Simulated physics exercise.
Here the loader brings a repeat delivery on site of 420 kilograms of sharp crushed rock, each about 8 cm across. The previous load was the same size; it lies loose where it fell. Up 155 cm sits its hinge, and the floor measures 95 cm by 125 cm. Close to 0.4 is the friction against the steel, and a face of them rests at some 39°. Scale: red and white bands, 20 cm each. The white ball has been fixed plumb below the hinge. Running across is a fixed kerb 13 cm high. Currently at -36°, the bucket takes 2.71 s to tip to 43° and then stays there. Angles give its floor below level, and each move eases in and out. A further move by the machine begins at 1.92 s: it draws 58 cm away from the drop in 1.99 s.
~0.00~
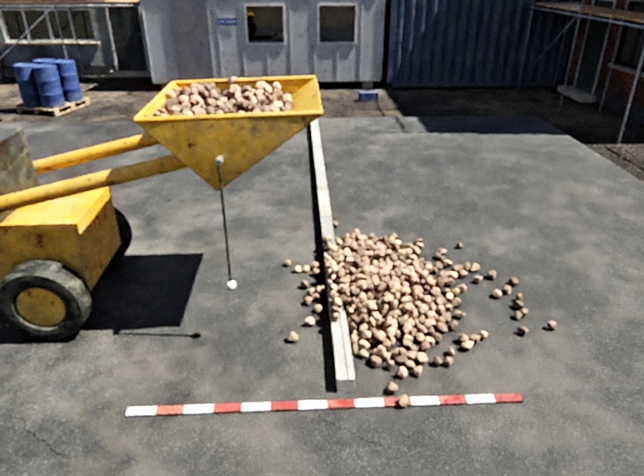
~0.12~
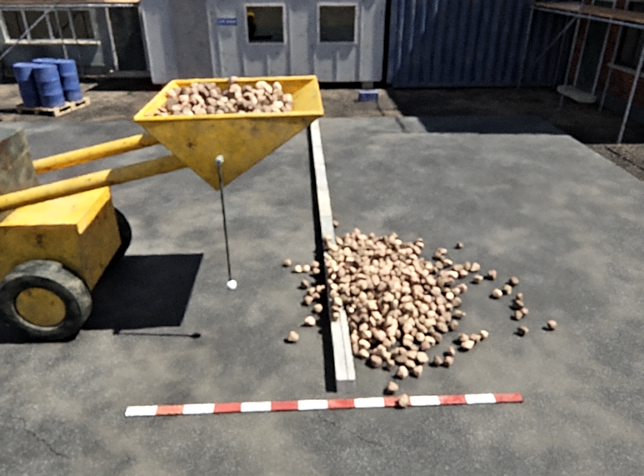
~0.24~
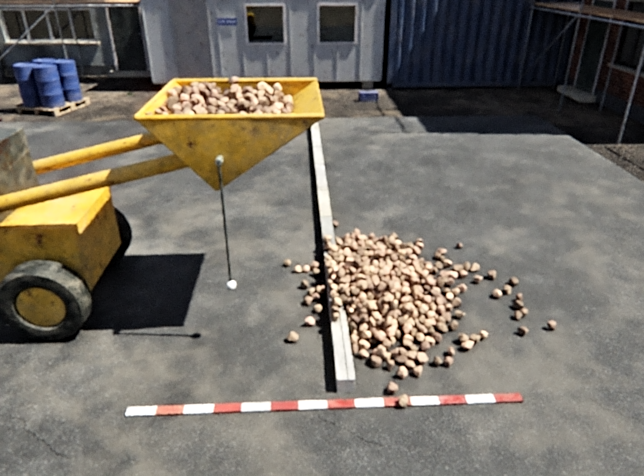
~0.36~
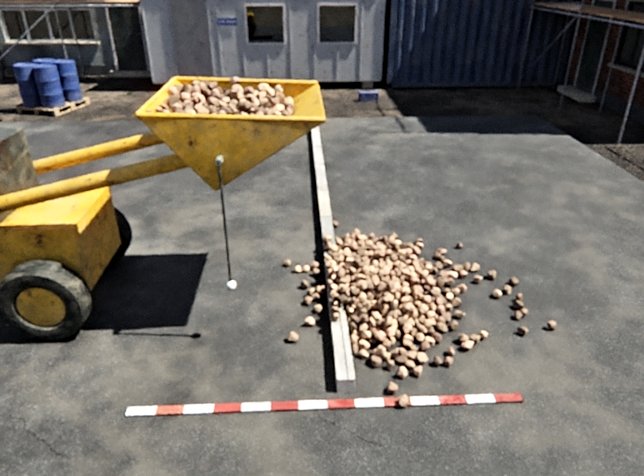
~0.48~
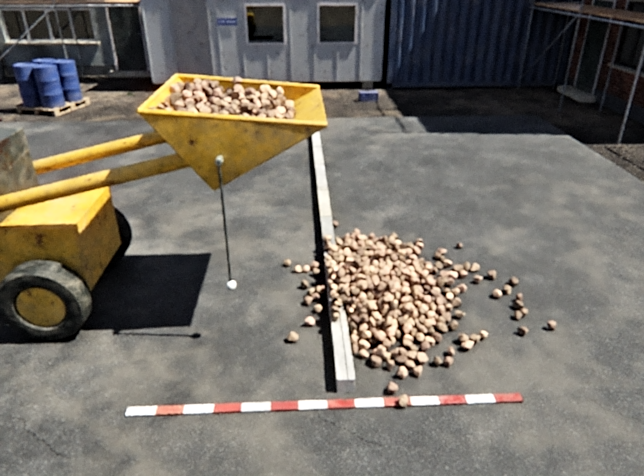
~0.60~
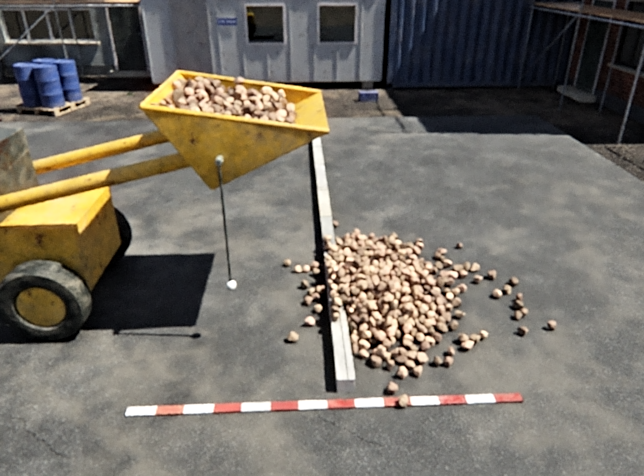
Yellow loader slowly tilting its raised, stone-filled bucket down toward the right, above a loose stone pile lying across a kerb.
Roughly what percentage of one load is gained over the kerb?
Roughly 19 per cent.
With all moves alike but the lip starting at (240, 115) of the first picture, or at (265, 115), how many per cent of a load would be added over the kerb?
Around 0 and 0 percent respectively.
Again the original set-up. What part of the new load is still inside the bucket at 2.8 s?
Some 0 percent, roughly.
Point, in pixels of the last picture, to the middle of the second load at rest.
Around (312, 278).
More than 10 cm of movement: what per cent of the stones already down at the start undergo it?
About 0 %.
After 2.0 s the floor is at 31°; in per cent of one load, 95 in the bucket, 12 on this side of the kerb, 93 over the kerb; the foremost stones are at (517, 299).
After 2.8 s the floor is at 43°; in per cent of one load, 1 in the bucket, 88 on this side of the kerb, 111 over the kerb; the foremost stones are at (517, 299).
After 4.4 s the floor is at 43°; in per cent of one load, 0 in the bucket, 88 on this side of the kerb, 112 over the kerb; the foremost stones are at (517, 299).
After 7.1 s the floor is at 43°; in per cent of one load, 0 in the bucket, 88 on this side of the kerb, 112 over the kerb; the foremost stones are at (517, 299). Net gain over the kerb, 19.
